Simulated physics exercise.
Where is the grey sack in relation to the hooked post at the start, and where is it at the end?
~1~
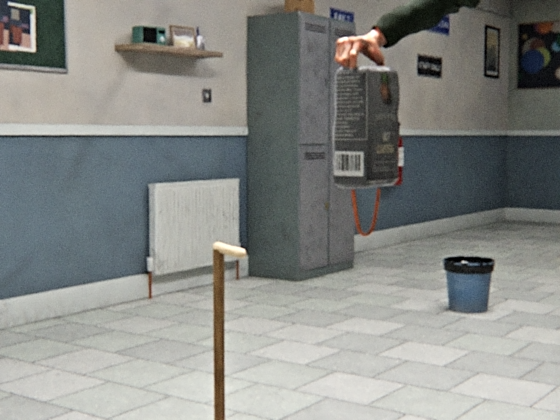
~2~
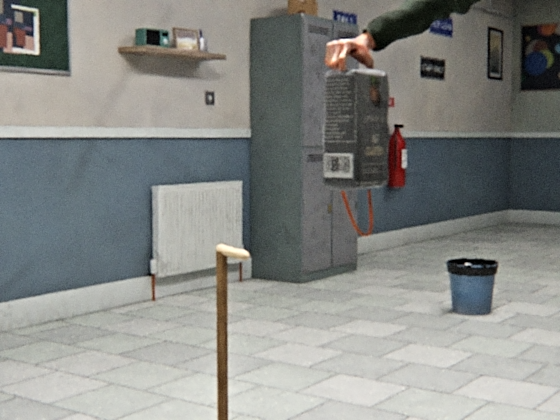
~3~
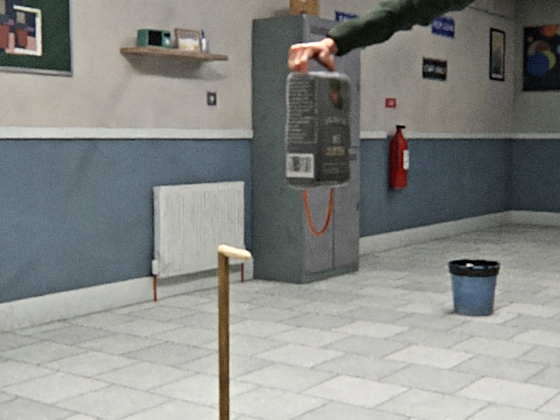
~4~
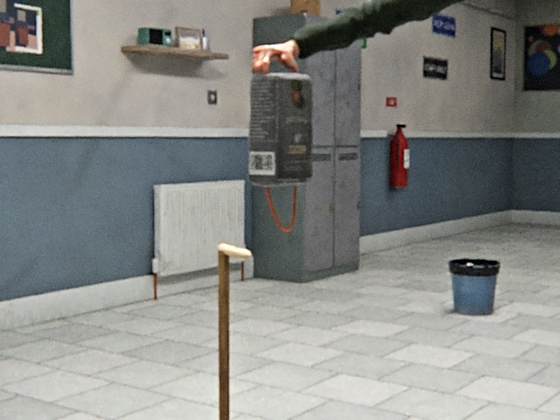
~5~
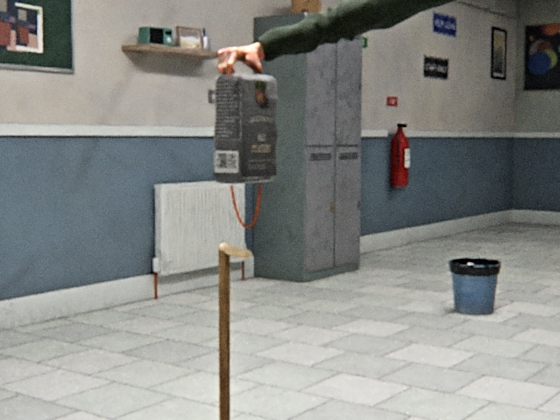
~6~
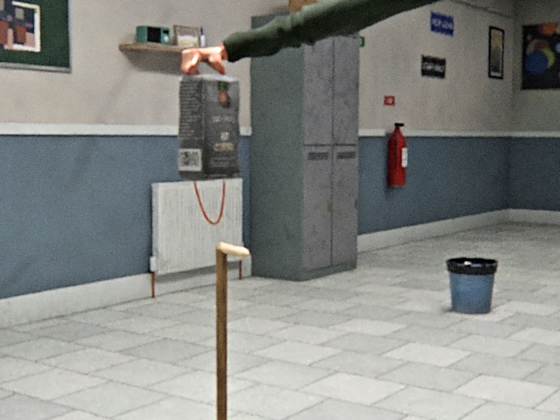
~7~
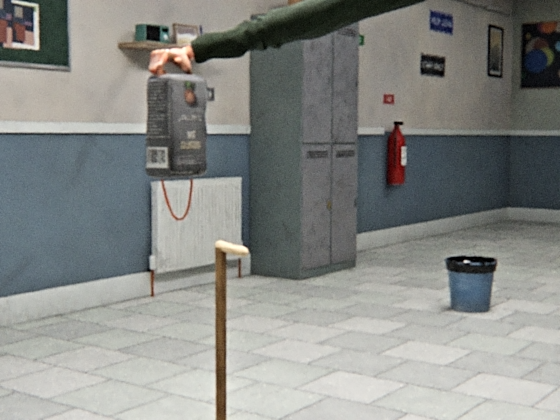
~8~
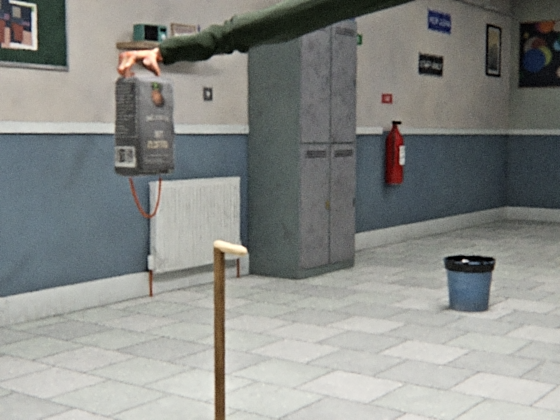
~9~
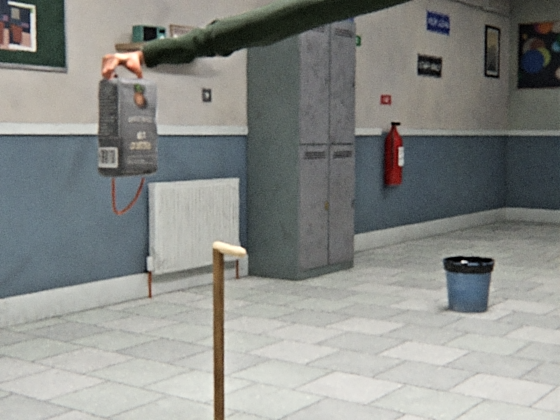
At the start the grey sack is held up to the right of the post, by the tall grey lockers. By the end it is to the left of the post, still held in the hand.
Grey sack with a trailing red loop, carried left by a hand, moving over a hooked post and passing clear.
